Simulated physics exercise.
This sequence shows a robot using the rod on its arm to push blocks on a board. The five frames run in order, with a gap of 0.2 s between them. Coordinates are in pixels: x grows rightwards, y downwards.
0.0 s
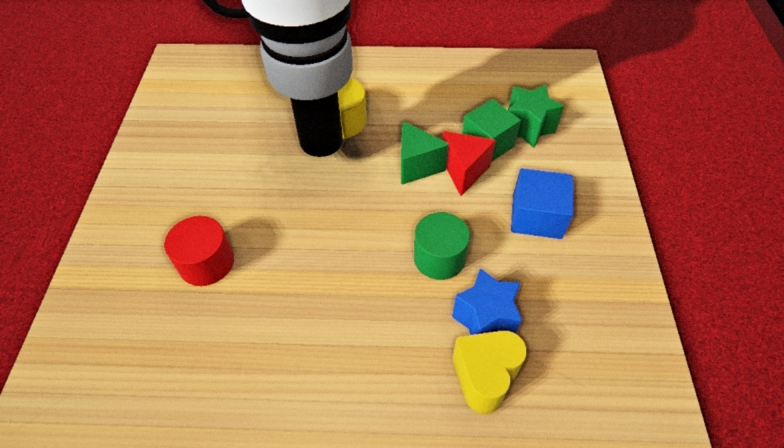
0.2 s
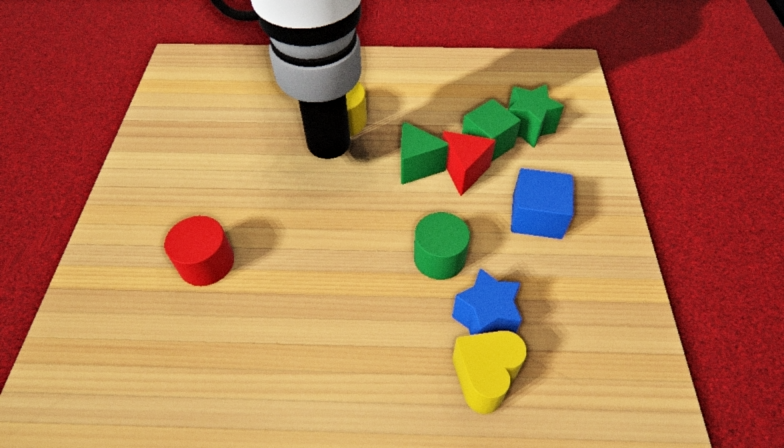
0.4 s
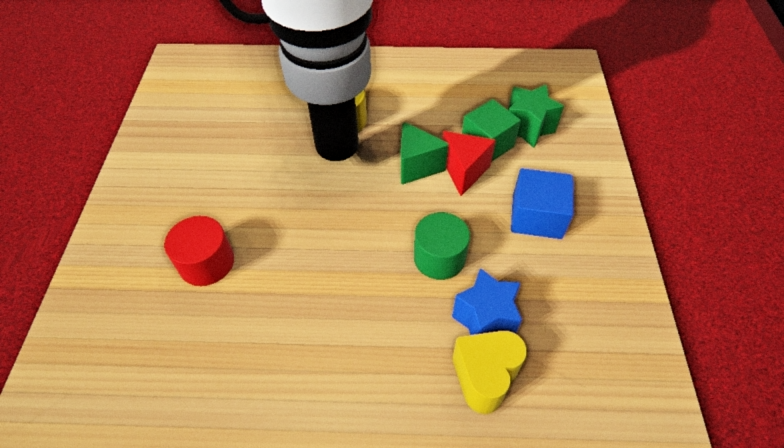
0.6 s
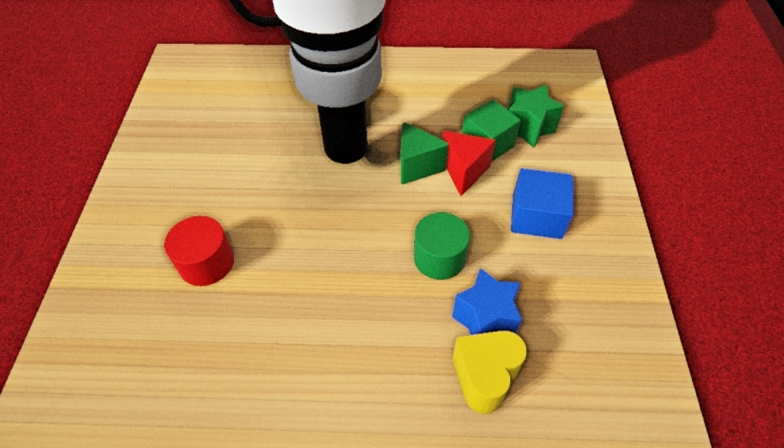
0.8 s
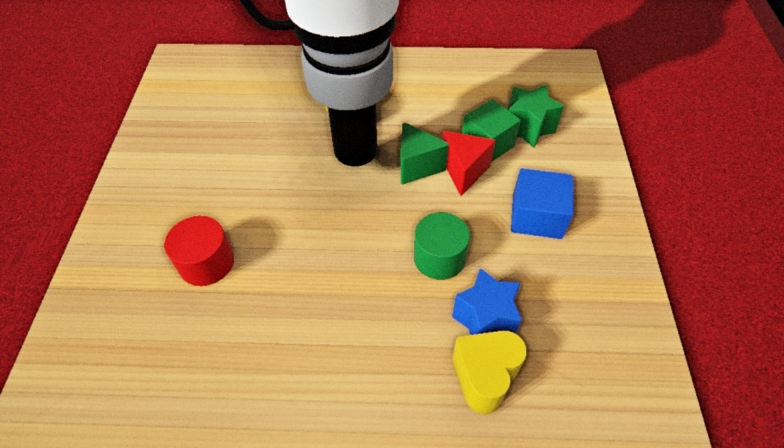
On a wooden board, a robot arm's black rod moves slightly right toward a green triangle.
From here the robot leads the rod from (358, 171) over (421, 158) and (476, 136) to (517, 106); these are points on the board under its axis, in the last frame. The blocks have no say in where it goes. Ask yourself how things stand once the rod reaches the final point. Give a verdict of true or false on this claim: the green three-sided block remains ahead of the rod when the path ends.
Verdict: False.
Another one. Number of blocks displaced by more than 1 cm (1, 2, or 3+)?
Shifted over 1 cm: Three or more.
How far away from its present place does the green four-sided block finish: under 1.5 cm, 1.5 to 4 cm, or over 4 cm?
Shift: Over 4 cm.
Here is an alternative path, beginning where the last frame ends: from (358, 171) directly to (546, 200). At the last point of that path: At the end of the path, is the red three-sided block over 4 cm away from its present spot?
Yes, it checks out.
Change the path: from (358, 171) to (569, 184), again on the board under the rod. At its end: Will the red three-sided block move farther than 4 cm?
My answer is yes.
The first path, step by step. One third of the way, rod (423, 139); green three-sided block (463, 136), turned 20° clockwise; red three-sided block (508, 153), turned 20° clockwise; green four-sided block (496, 118), turned 15° anticlockwise.
Two thirds of the way, rod (480, 115); green three-sided block (508, 129), turned 40° clockwise; red three-sided block (539, 158), turned 70° clockwise; green four-sided block (539, 107), turned 40° anticlockwise; green star-shaped block (563, 85).
At the end, rod (522, 86); green three-sided block (510, 129), turned 45° clockwise; red three-sided block (539, 158), turned 70° clockwise; green four-sided block (551, 105), turned 15° anticlockwise; green star-shaped block (572, 82).
